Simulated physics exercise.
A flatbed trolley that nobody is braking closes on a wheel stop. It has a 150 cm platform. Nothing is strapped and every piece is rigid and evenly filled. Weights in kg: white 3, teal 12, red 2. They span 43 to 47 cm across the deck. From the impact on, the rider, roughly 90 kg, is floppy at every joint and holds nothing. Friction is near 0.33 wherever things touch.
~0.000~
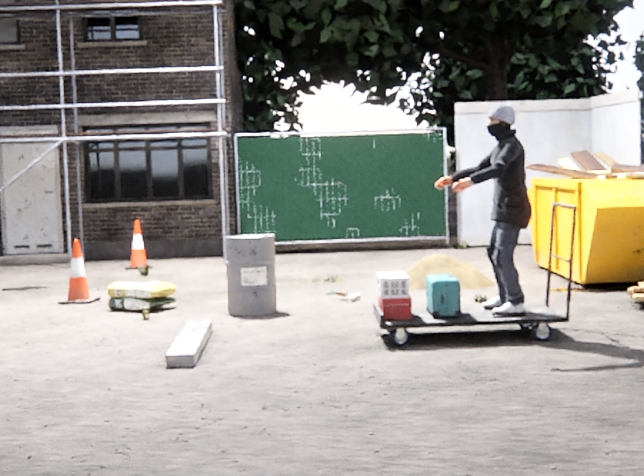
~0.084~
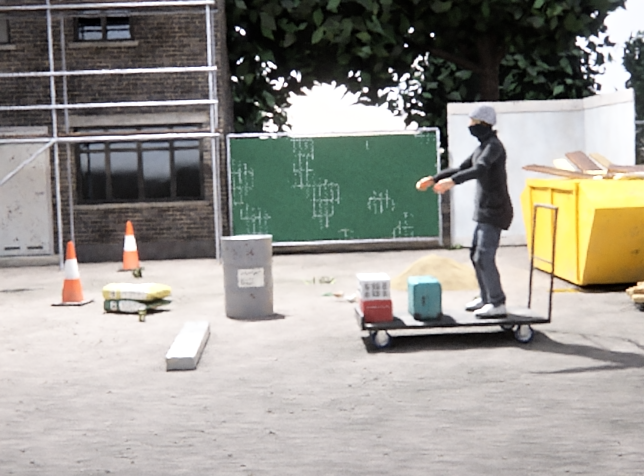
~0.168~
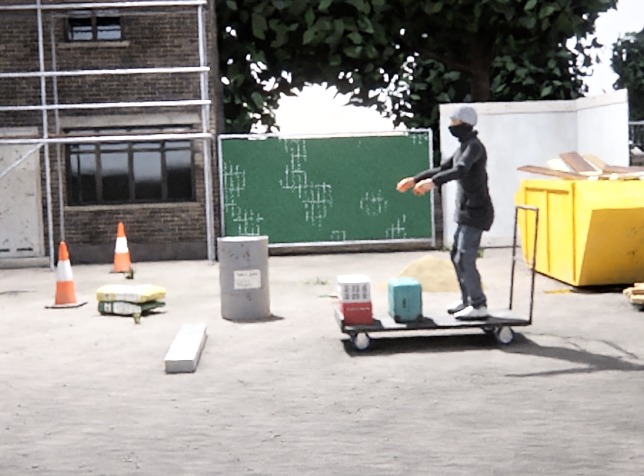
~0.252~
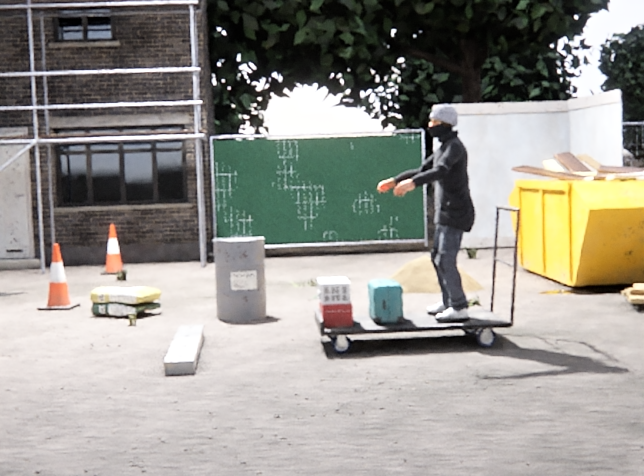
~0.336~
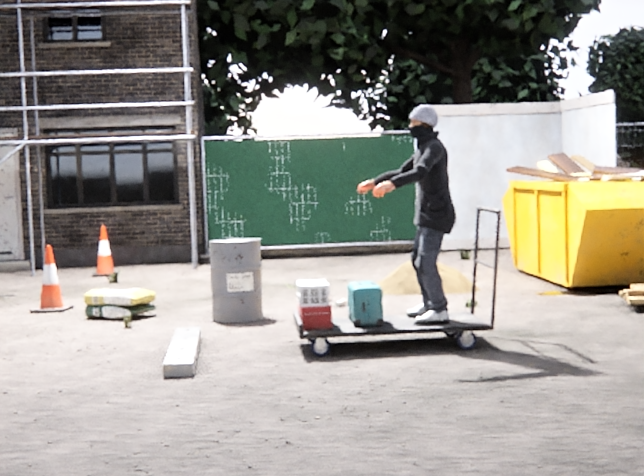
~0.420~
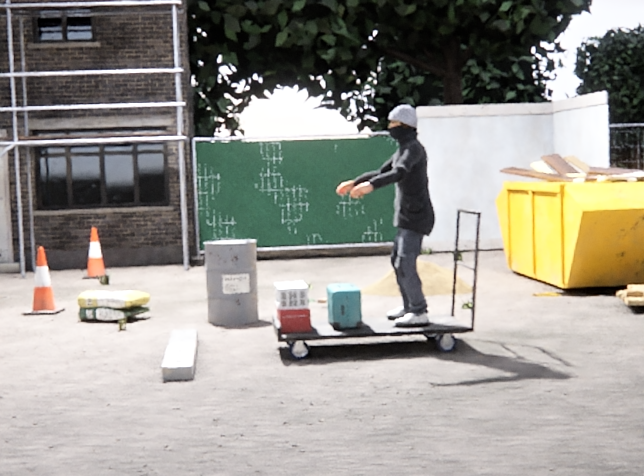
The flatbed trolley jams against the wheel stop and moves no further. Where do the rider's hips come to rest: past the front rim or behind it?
The rider's hips stay over the deck.
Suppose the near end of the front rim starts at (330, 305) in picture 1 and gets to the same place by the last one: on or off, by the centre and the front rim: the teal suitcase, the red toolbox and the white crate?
In that case teal on, red on, white off.
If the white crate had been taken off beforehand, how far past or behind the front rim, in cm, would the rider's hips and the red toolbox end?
In that case hips 50 behind, red 20 behind.
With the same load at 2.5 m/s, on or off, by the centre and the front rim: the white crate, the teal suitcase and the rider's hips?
In that case white off, teal on, hips off.
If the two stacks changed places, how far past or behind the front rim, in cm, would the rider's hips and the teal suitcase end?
Then hips 10 behind, teal 40 past.
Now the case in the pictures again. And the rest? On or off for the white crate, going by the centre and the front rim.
In the end: White off.
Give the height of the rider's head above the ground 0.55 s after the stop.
About 80 cm.
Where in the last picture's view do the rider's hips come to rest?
At about (249, 275).
The wheels strike at 0.79 s.
After 1.34 s the rider's hips are 53 cm behind the rim, near (247, 272) in the last picture's view.
After 1.79 s the rider's hips are 51 cm behind the rim, near (245, 275) in the last picture's view.
When all is still (4.6 s), past the rim, white crate; behind it, teal suitcase, red toolbox and the rider's hips.
